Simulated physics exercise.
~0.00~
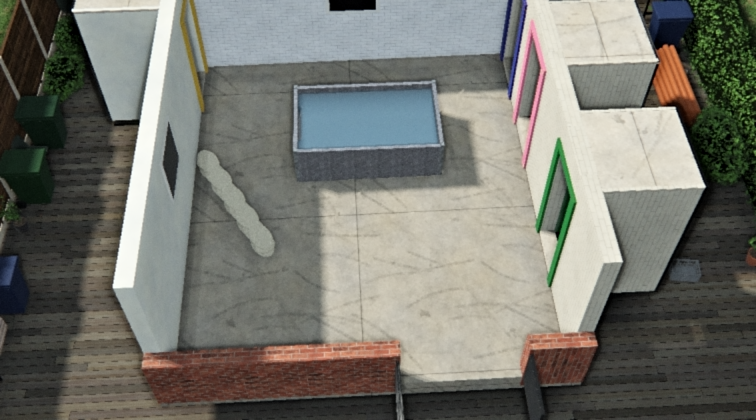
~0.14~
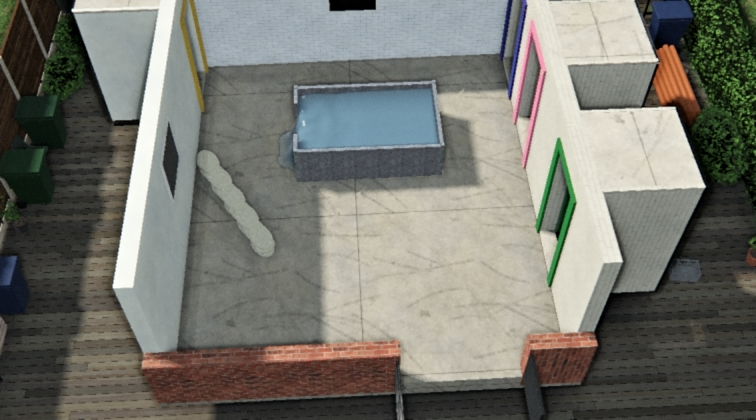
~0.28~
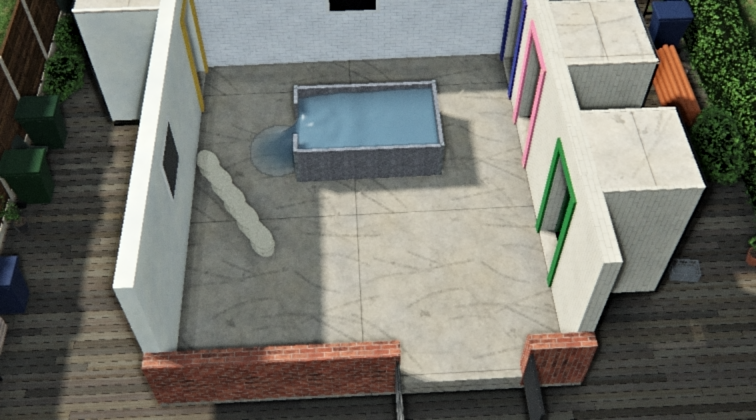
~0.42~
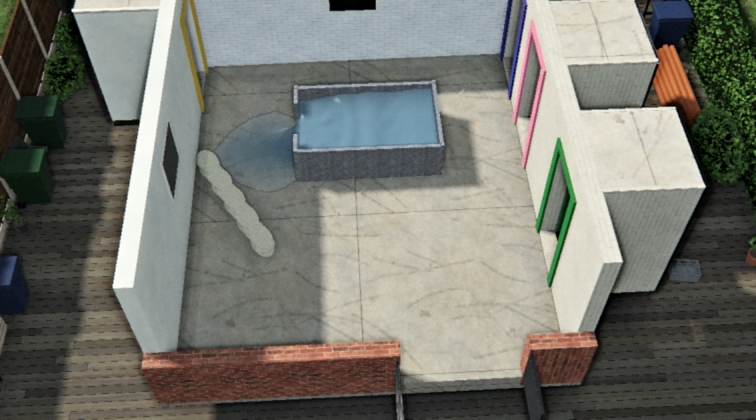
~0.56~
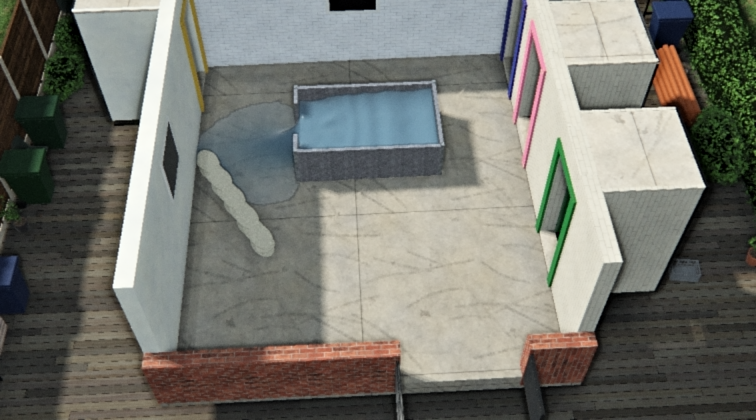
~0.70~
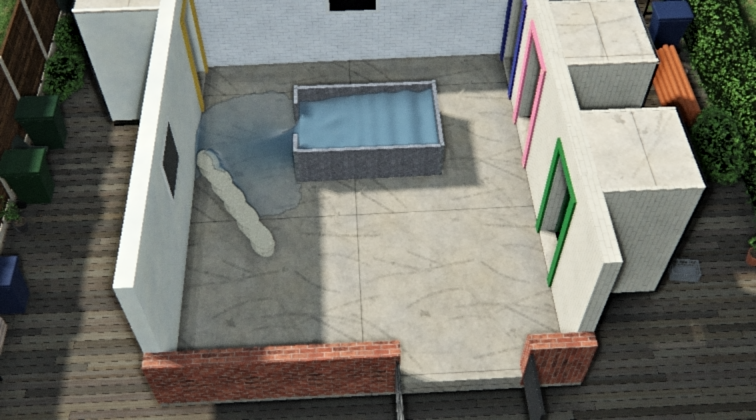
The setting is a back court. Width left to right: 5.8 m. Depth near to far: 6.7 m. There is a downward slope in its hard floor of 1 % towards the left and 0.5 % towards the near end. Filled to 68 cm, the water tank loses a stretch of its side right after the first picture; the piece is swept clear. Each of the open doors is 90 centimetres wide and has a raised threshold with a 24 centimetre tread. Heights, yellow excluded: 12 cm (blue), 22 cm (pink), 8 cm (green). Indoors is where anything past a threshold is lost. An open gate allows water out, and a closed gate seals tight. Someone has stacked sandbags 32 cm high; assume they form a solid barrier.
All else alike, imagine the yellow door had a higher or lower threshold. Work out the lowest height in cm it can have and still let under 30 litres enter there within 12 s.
The lowest such height is roughly 22 cm.
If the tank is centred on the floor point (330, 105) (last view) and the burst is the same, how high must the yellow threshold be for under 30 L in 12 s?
Roughly 34 centimetres.
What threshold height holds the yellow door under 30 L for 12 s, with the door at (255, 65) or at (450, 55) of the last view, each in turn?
Roughly 19 cm for the first and 8.0 cm for the second.
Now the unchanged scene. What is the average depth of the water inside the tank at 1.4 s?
Close to 50 cm deep on average.
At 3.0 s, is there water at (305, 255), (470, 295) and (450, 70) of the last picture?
One by one: Drenched, clear, clear.
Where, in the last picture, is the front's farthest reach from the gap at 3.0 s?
Lab note: Front tip approx. at (177, 358).
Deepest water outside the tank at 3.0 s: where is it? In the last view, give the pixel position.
(207, 67).
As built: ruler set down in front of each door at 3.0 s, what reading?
Centimetres: Blue = 0, pink = 0, yellow = 19, green = 0.
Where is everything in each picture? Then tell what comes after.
Still water, 68 cm deep, in the water tank at (367, 119); the yellow door at (195, 49) is dry, in the first frame.
Water pours out at (299, 138) and has run 0.3 m, to (282, 159); about 10 cm deep outside, 68 cm at the back, in the second frame.
The gap is at (300, 139), the front 0.8 m out at (255, 158); the back of the water tank holds 68 cm, in the third frame.
The front is at (221, 159), 1.4 m from the gap at (300, 139); 1.8 m2 of floor is wet, 68 cm left at the back, in the fourth frame.
The front is at (197, 160), 1.8 m from the gap at (300, 139); 2.8 m2 of floor is wet, 68 cm left at the back, in the fifth frame.
The gap is at (300, 139), the front 1.9 m out at (202, 116); the back of the water tank holds 62 cm; the yellow door at (195, 49), 2.5 m from the gap, is still 0.6 m from the nearest water, in the sixth frame.
After 1.4 s water covers 15 % of the floor, deepest (42 cm) near (209, 142); 14 cm at the yellow door, 3 litres in over its 5 cm threshold.
After 3.0 s water covers 45 % of the floor, deepest (35 cm) near (207, 67); 19 cm at the yellow door, 83 litres in over its 5 cm threshold.
After 12.0 s water covers 95 % of the floor, deepest (10 cm) near (217, 165); 9 cm at the yellow door, 355 litres in over its 5 cm threshold.
At the yellow door as built, the water arrived by 1.0 s and peaked near 20 cm at 2.6 s.
With a threshold of 19 cm, 49 litres would have come in within the 12 s; with 25.5 cm, 17 litres. So under 30 litres takes about 22 cm.
